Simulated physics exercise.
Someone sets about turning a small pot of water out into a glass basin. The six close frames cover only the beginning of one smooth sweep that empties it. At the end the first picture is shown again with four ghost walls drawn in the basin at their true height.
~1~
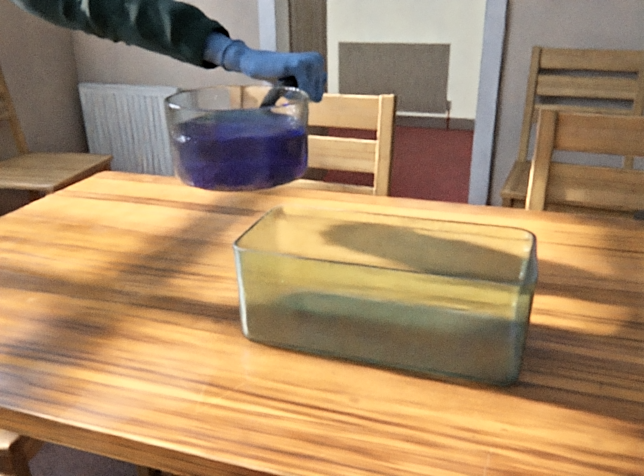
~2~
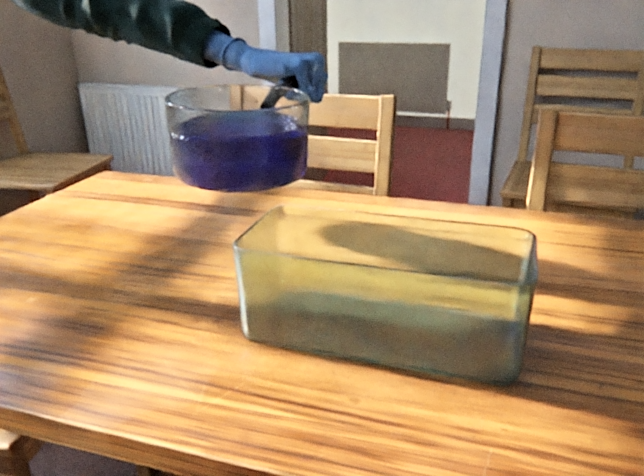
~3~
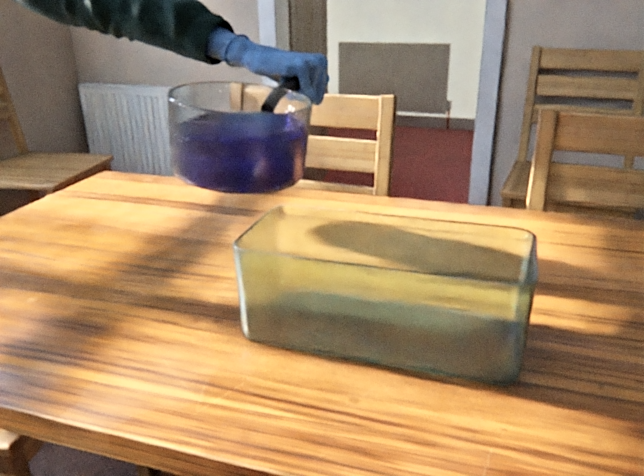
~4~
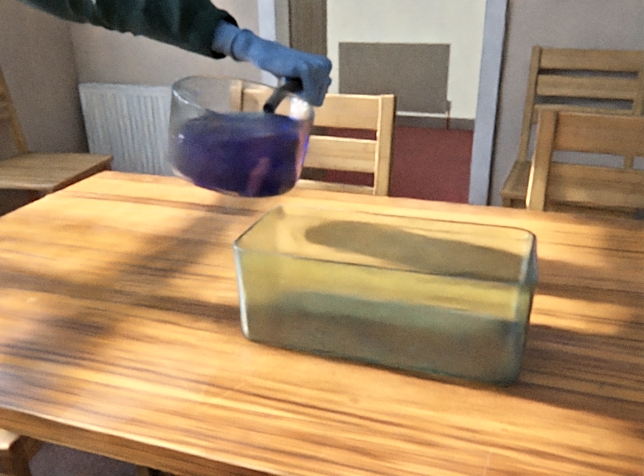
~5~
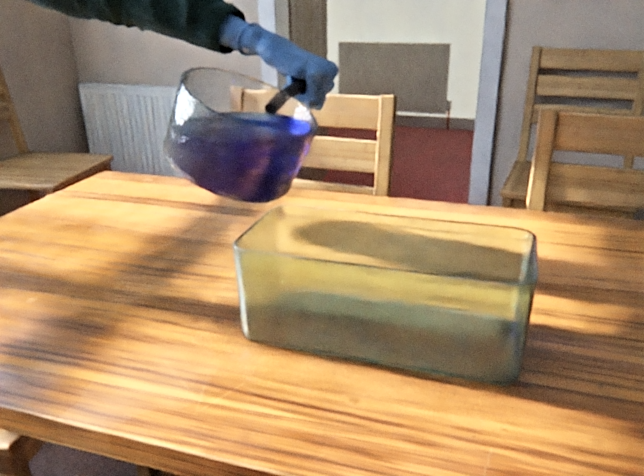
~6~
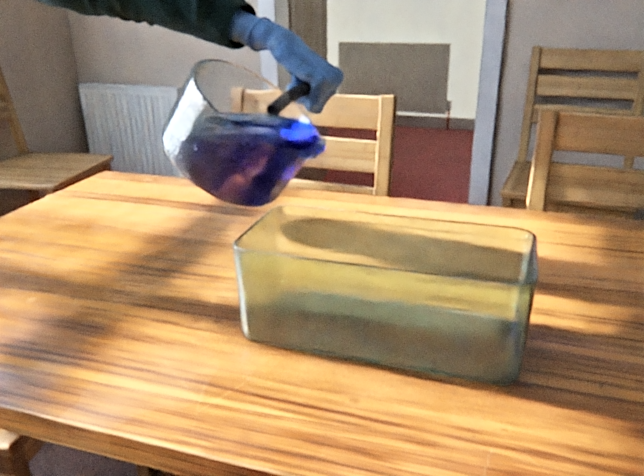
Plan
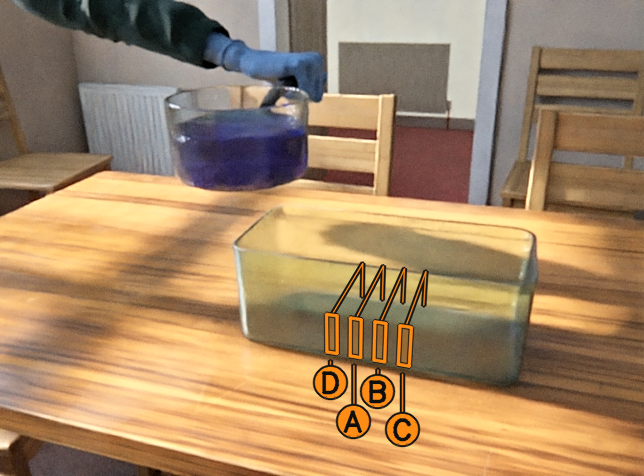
At a wooden table in a room with chairs, a blue-gloved hand holds a clear container of purple-blue liquid above a rectangular glass basin, then gradually tilts it to the right until the liquid reaches just over its lip.
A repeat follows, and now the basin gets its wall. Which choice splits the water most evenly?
D is best.
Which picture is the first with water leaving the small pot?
In picture 6.
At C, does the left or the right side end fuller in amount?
More ends on the left.
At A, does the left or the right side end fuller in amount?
The left side.
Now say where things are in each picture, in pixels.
Upright, lip at (301, 99); basin from (245, 334) to (519, 381); nothing has left yet.
Upright, lip at (303, 101); nothing has left yet.
Tipped about 6°, lip at (305, 107); nothing has left yet.
Tipped about 14°, lip at (309, 117); nothing has left yet.
Tipped about 24°, lip at (312, 131); nothing has left yet.
Tipped about 36°, lip at (312, 147); water is over the lip, down to (315, 153).
On the marked copy, A at (353, 365); B at (377, 369); C at (402, 373); D at (330, 360).
Choosing A, about 75 % ends left of the wall and 25 % right of it.
Choosing B, about 92 % ends left of the wall and 7 % right of it.
Choosing C, about 92 % ends left of the wall and 8 % right of it.
Choosing D, about 49 % ends left of the wall and 50 % right of it.
